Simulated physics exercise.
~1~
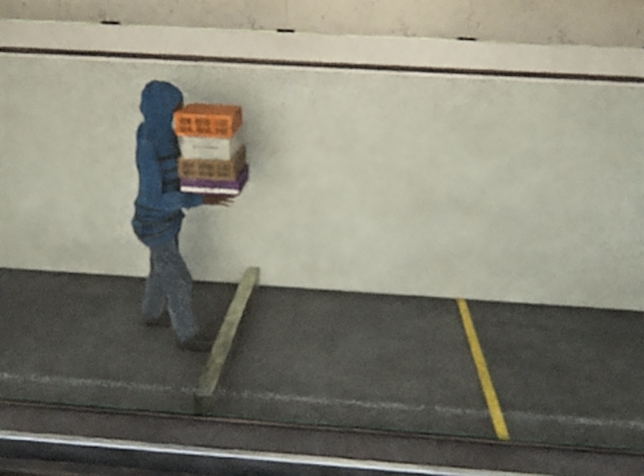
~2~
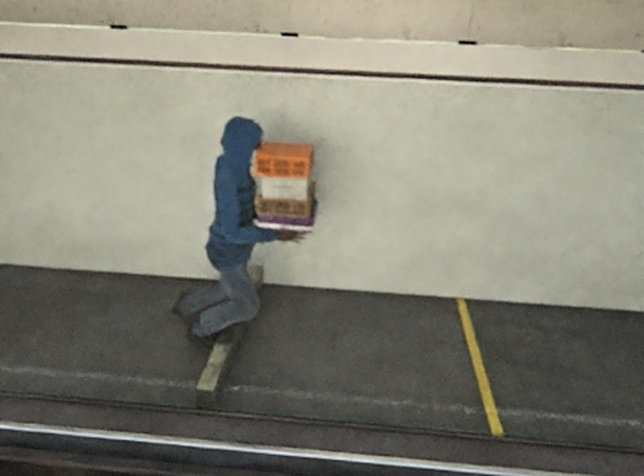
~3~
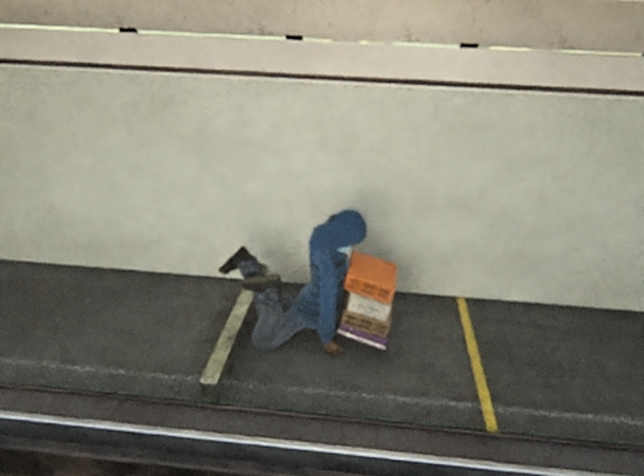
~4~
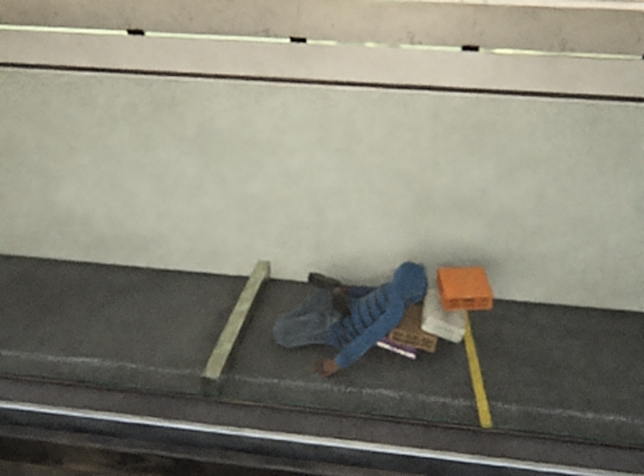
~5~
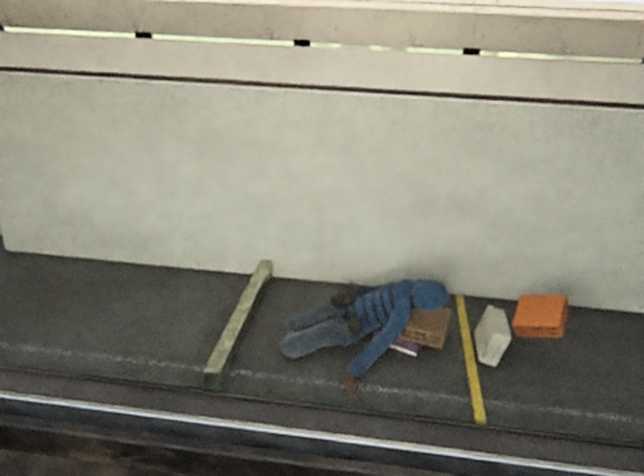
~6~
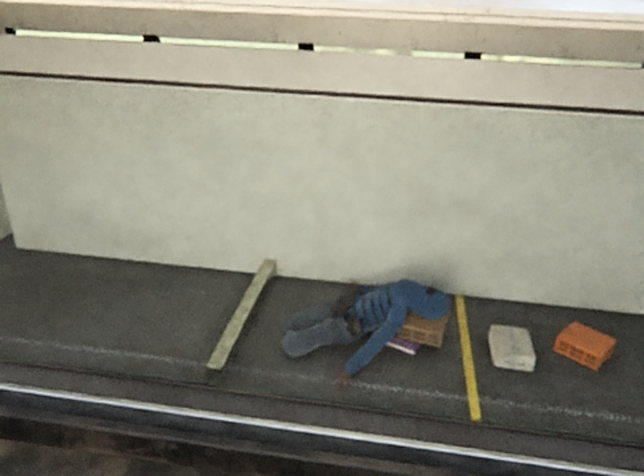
Hooded figure carrying stacked boxes tripping over a low rail and falling flat, the orange and white boxes tumbling past a yellow line.
